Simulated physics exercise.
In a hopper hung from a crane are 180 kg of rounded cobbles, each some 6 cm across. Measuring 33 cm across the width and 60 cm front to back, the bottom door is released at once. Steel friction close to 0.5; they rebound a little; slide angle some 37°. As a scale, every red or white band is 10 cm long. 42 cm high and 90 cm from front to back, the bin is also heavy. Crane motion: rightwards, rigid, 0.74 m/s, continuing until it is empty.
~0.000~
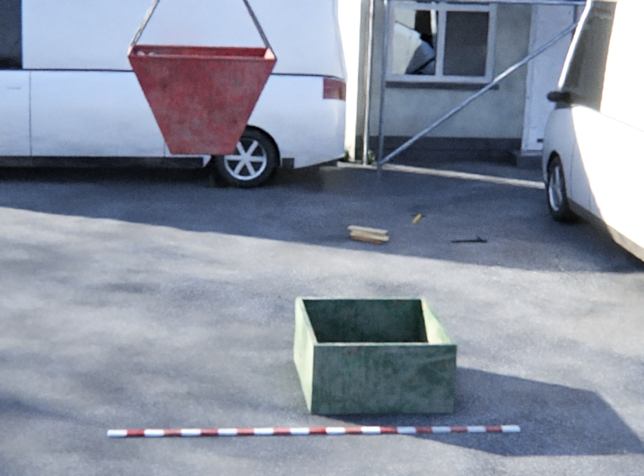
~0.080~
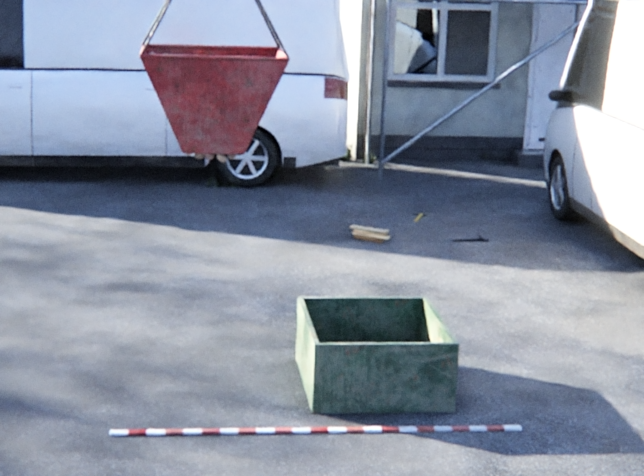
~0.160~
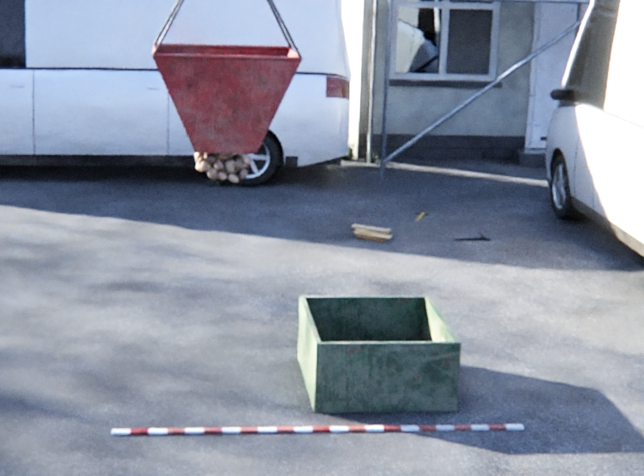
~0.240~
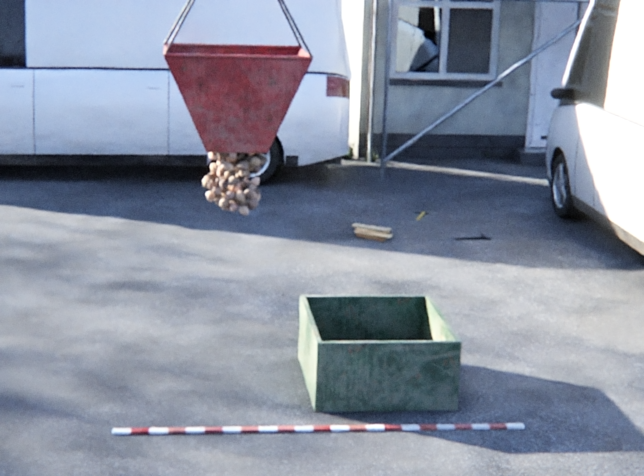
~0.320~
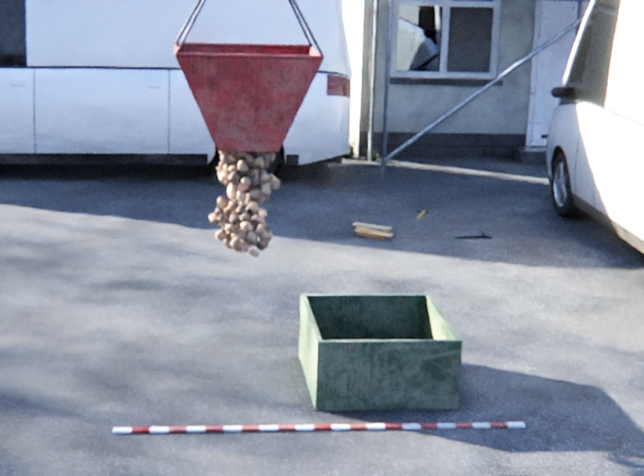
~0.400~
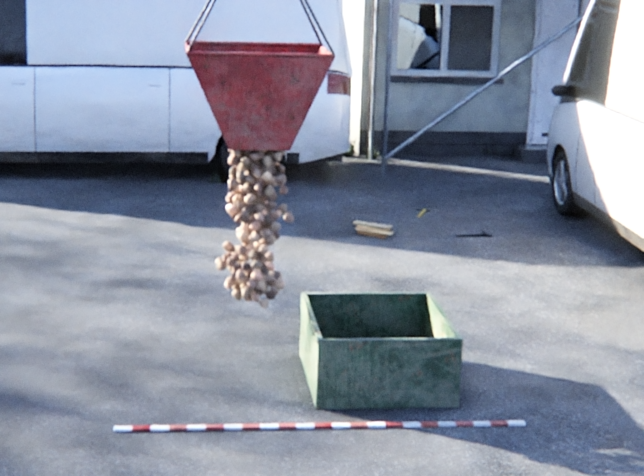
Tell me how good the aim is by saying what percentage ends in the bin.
About 26 % ends in the bin.
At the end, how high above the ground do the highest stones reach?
I'd put it at close to 22 cm off the ground.
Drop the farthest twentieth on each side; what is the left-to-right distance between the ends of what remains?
Roughly 140 cm.
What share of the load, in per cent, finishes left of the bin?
About 70 percent.
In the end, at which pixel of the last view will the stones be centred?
Middle at rest: Roughly (282, 371).
After 0.7 s, 4 % in the hopper, 95 % falling or lying left of the bin, 2 % falling or lying in the bin; the stones farthest right are at (327, 291).
After 1.1 s, 0 % in the hopper, 72 % falling or lying left of the bin, 27 % falling or lying in the bin, 1 % falling or lying beside or right of the bin; the stones farthest right are at (418, 364).
After 1.7 s, 0 % in the hopper, 71 % falling or lying left of the bin, 26 % falling or lying in the bin, 2 % falling or lying beside or right of the bin; the stones farthest right are at (435, 360).
After 2.6 s, 0 % in the hopper, 71 % falling or lying left of the bin, 26 % falling or lying in the bin, 2 % falling or lying beside or right of the bin; the stones farthest right are at (437, 360).
After 4.5 s, 0 % in the hopper, 71 % left of the bin, 26 % in the bin, 2 % beside or right of the bin; the stones farthest right are at (437, 360).
